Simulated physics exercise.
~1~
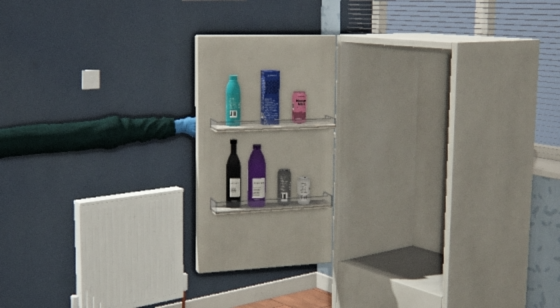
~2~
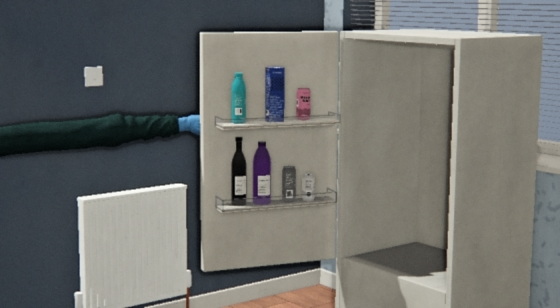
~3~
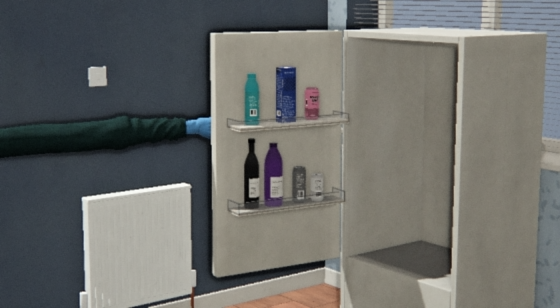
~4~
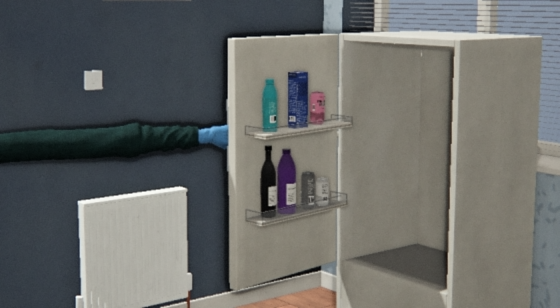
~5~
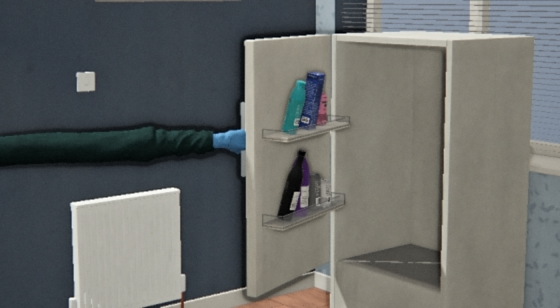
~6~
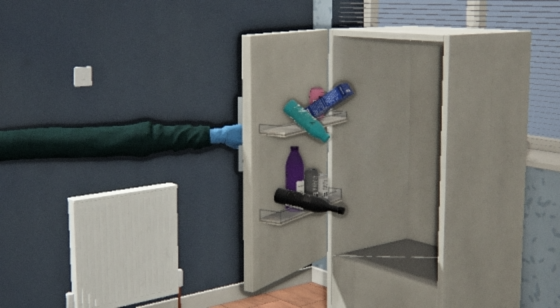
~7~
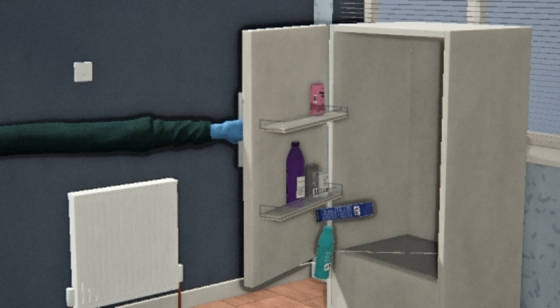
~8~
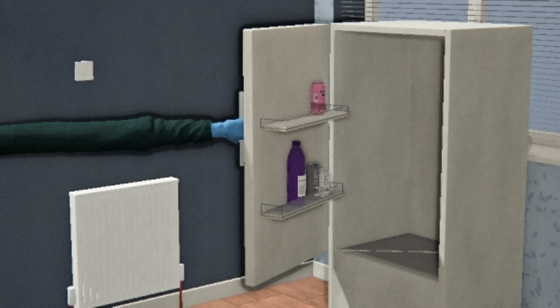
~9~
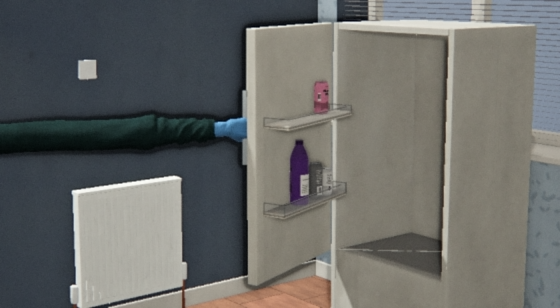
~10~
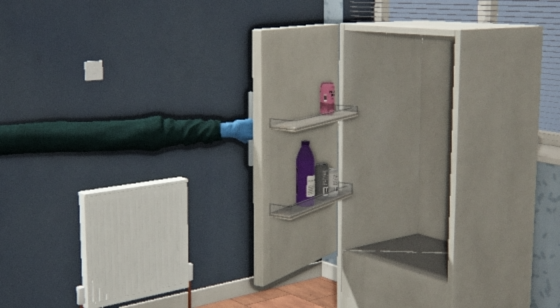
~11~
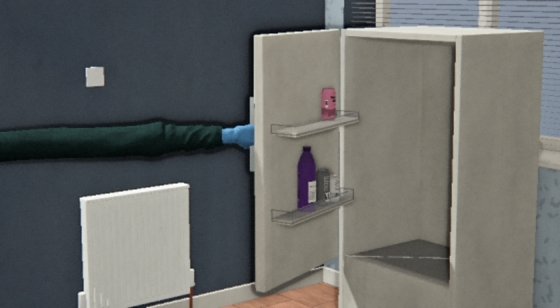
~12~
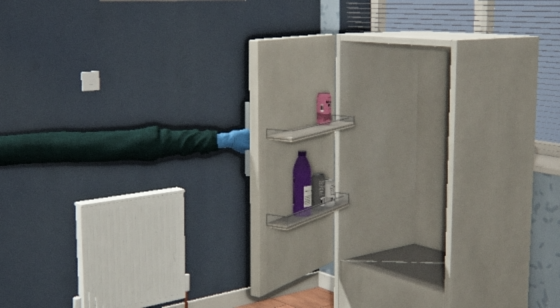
A gloved hand swings a cooler door, and two bottles and a blue carton tumble out.
